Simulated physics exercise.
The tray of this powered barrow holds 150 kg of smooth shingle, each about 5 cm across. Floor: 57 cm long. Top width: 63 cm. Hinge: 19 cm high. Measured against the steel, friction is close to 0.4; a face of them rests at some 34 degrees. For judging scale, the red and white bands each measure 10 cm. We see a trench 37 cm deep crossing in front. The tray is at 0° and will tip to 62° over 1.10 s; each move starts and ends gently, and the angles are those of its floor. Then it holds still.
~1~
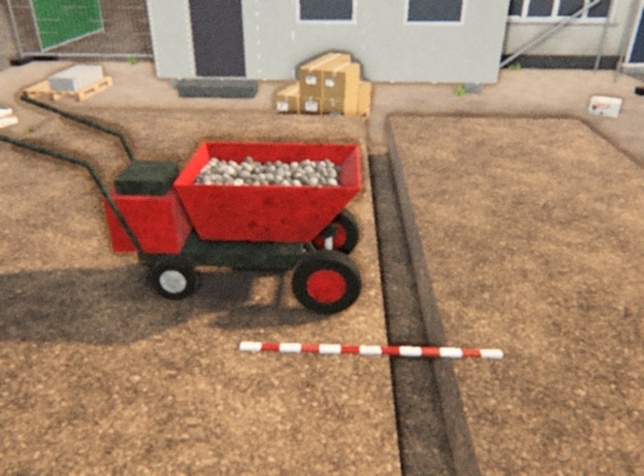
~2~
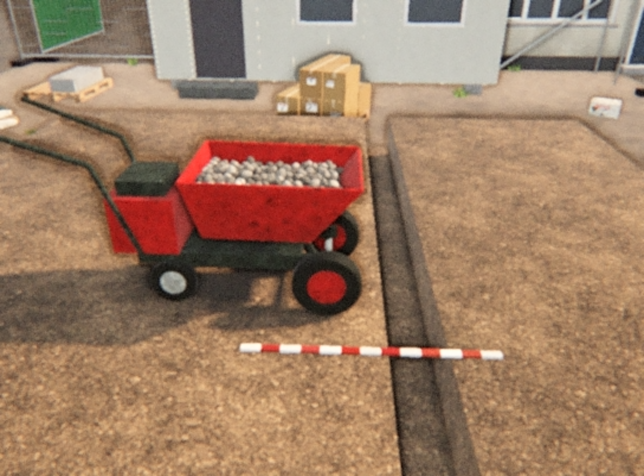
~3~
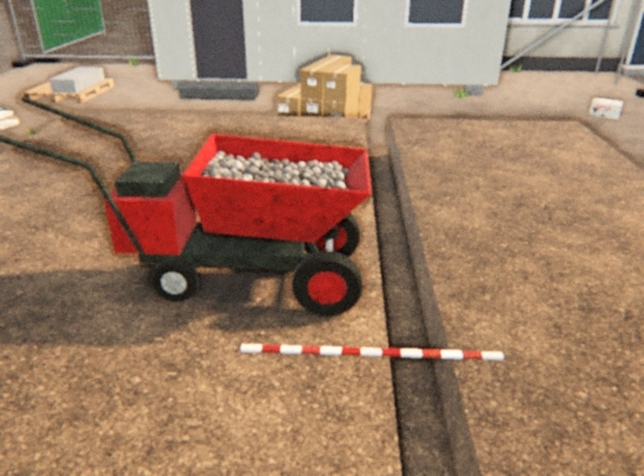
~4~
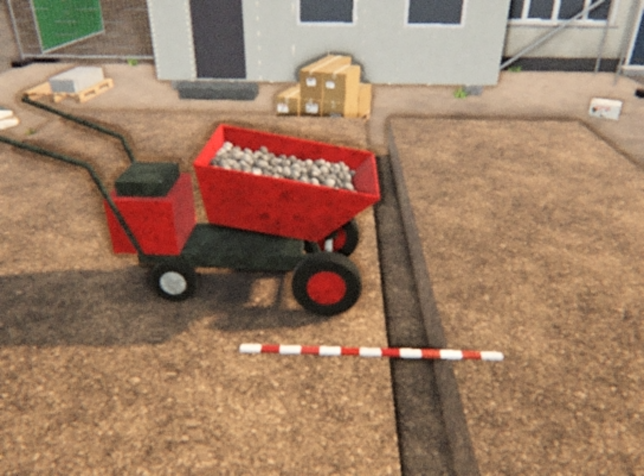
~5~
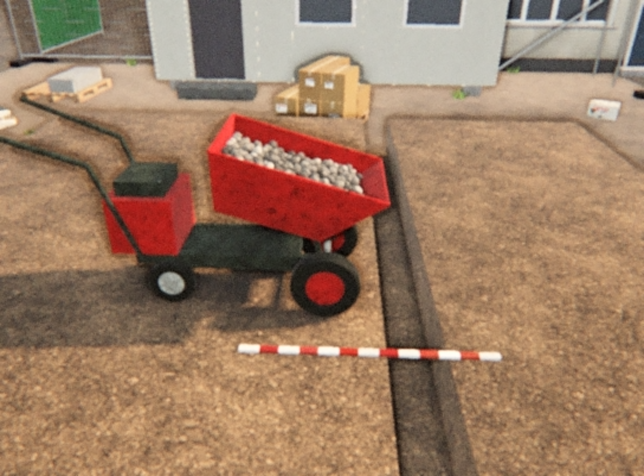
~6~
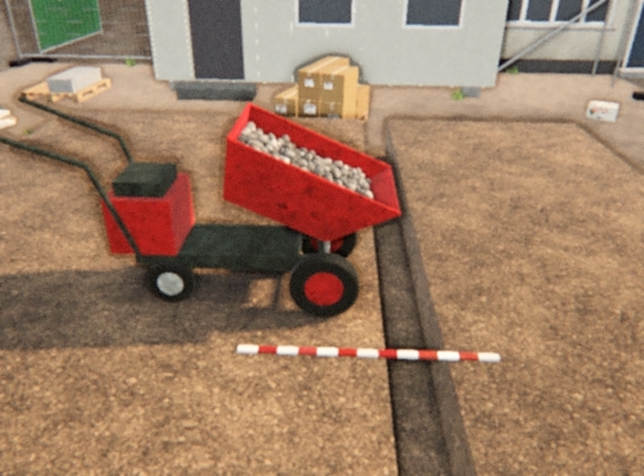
On a building site, a red powered barrow loaded with smooth grey stones stood beside a narrow trench, and its tray slowly tilted forward to the right, the back end rising while the wheels stayed put.
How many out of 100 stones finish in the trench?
About 23 of them.
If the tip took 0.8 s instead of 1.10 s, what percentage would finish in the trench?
That works out at about 20 in a hundred.
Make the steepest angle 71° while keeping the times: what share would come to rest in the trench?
I'd expect around 15 in a hundred.
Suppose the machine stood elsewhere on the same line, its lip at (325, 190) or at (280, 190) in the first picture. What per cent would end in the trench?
It comes to about 50 and 85 in a hundred.
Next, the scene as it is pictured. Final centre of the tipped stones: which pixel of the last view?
Somewhere around (466, 287) in the last picture.
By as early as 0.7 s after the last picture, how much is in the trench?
Some 0 per cent.
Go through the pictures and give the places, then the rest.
The first frame shows lip at (360, 190), floor tilted 0°, highest stones at (260, 172).
In the second frame, the tray is at 1°, its lip at (363, 192); the top of the load is at (238, 171).
In the third frame, the tray is at 5°, its lip at (370, 194); the top of the load is at (229, 165).
The fourth frame shows lip at (379, 199), floor tilted 10°, highest stones at (231, 155).
In the fifth frame, the tray is at 16°, its lip at (389, 205); the top of the load is at (240, 144).
The sixth frame shows lip at (400, 214), floor tilted 23°, highest stones at (252, 133).
Then, 0.4 s after the last picture the floor is at 52°, 100 % in the tray; the foremost stones are at (413, 228).
Then, 0.7 s after the last picture the floor is at 62°, 78 % in the tray, 1 % in the trench, 20 % past the trench; the foremost stones are at (490, 285).
Then, 1.1 s after the last picture the floor is at 62°, 41 % in the tray, 1 % in the trench, 58 % past the trench; the foremost stones are at (588, 294).
Then, 3.0 s after the last picture the floor is at 62°, 7 % in the tray, 23 % in the trench, 70 % past the trench; the foremost stones are past the picture's edge.
